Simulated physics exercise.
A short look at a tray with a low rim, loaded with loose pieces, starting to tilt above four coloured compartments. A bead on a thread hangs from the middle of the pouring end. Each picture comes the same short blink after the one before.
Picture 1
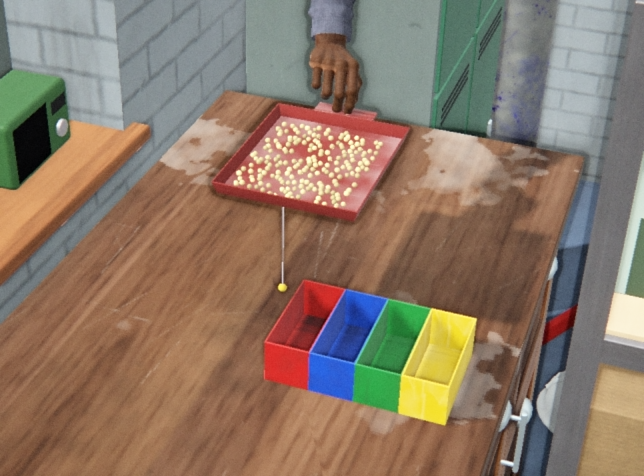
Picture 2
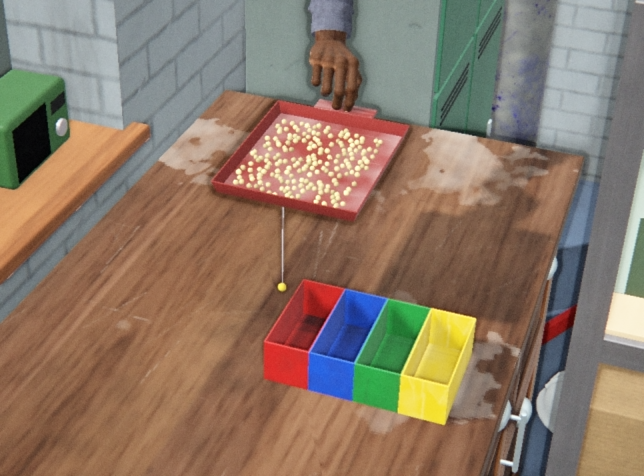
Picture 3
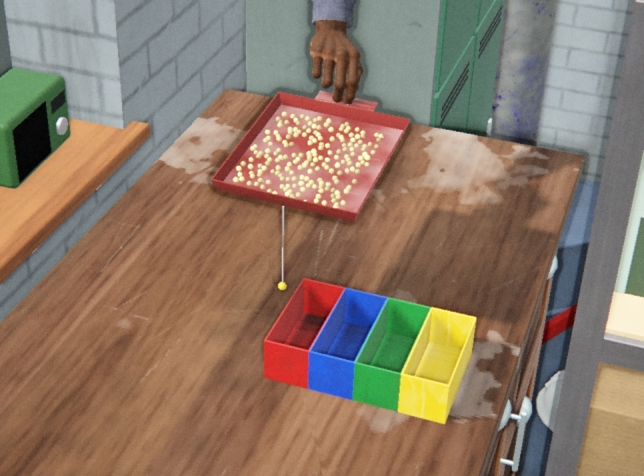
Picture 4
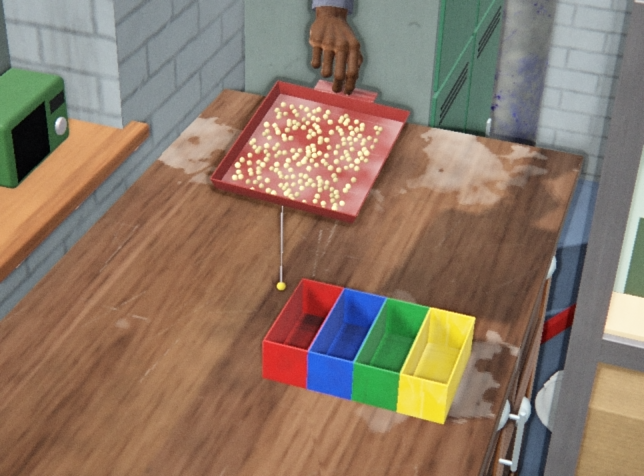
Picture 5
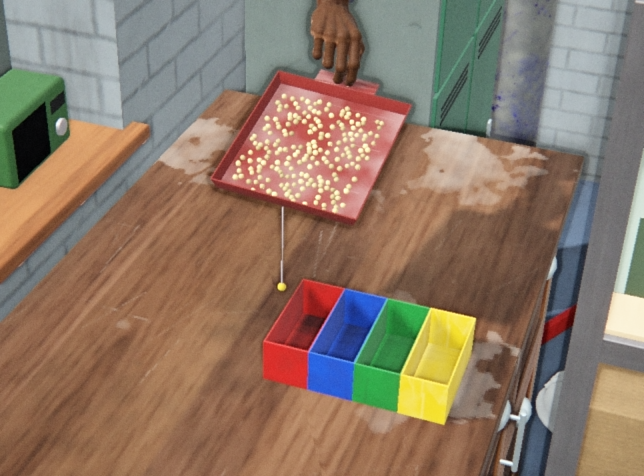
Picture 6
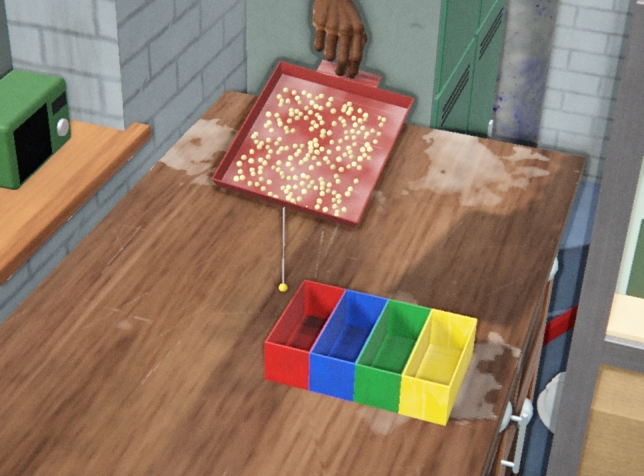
In a room with pale brick walls and green lockers, a worn wooden table is seen from above at an angle. A hand grips the far edge of a red tray scattered with small cream-coloured beans, a yellow bead hanging on a thread at its near side, beyond joined red, blue, green and yellow compartments. The hand slowly raises the tray's far side, tilting it slightly toward the near right, while the camera stays still.
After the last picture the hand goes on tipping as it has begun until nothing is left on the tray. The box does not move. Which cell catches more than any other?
It favours the blue compartment.
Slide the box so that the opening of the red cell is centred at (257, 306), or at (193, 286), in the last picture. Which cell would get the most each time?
In turn: Green; the cell in yellow.
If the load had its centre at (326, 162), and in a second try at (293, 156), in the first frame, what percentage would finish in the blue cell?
In turn 80 and 60 in a hundred.
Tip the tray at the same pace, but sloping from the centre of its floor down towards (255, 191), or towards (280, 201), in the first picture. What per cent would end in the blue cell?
The first gives 0 %, the second 0 %.
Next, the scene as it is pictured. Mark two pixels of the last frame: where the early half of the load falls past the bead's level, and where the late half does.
First near (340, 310), later near (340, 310).
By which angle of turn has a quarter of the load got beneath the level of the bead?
Roughly 85°.
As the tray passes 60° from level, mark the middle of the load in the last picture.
Close to (328, 217).
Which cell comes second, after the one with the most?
The runner-up: The red cell.
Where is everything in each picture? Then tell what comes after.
The first picture shows corners of the pouring end near (217, 181) and (354, 209), level; middle of the load near (310, 165), soya beans; bead on its thread near (283, 288); red cell near (287, 362); blue cell near (332, 373); green cell near (377, 385); yellow cell near (424, 396).
The second picture shows corners of the pouring end near (217, 180) and (354, 209), level; middle of the load near (309, 164).
The third picture shows corners of the pouring end near (217, 178) and (354, 210), tipped barely, lowest at the right corner; middle of the load near (310, 160).
The fourth picture shows corners of the pouring end near (216, 177) and (353, 212), tipped a little, lowest at the right corner; middle of the load near (309, 155).
The fifth picture shows corners of the pouring end near (216, 177) and (354, 215), tipped a little, lowest at the right corner; middle of the load near (310, 152).
The sixth picture shows corners of the pouring end near (218, 177) and (355, 218), tipped clearly, lowest at the right corner; middle of the load near (311, 152), near two thirds on the move; red cell near (287, 362); blue cell near (332, 374); green cell near (378, 385); yellow cell near (425, 397).
Shortly afterwards, tray tipped steeply; the bulk on the tray; a little in the blue cell; only a few in the green cell; only a few in the red cell; a little falling or outside the box.
Next, tray tipped right over; near a quarter on the tray; near a third in the blue cell; near a quarter in the red cell; only a few in the green cell; near a third falling or outside the box.
Some moments later, tray tipped past a quarter turn; near two thirds in the blue cell; near a third in the red cell; only a few in the green cell; only a few falling or outside the box.
In the end, tray tipped past a quarter turn; near two thirds in the blue cell; near a third in the red cell; only a few in the green cell; none at all in the yellow cell; only a few outside the box.
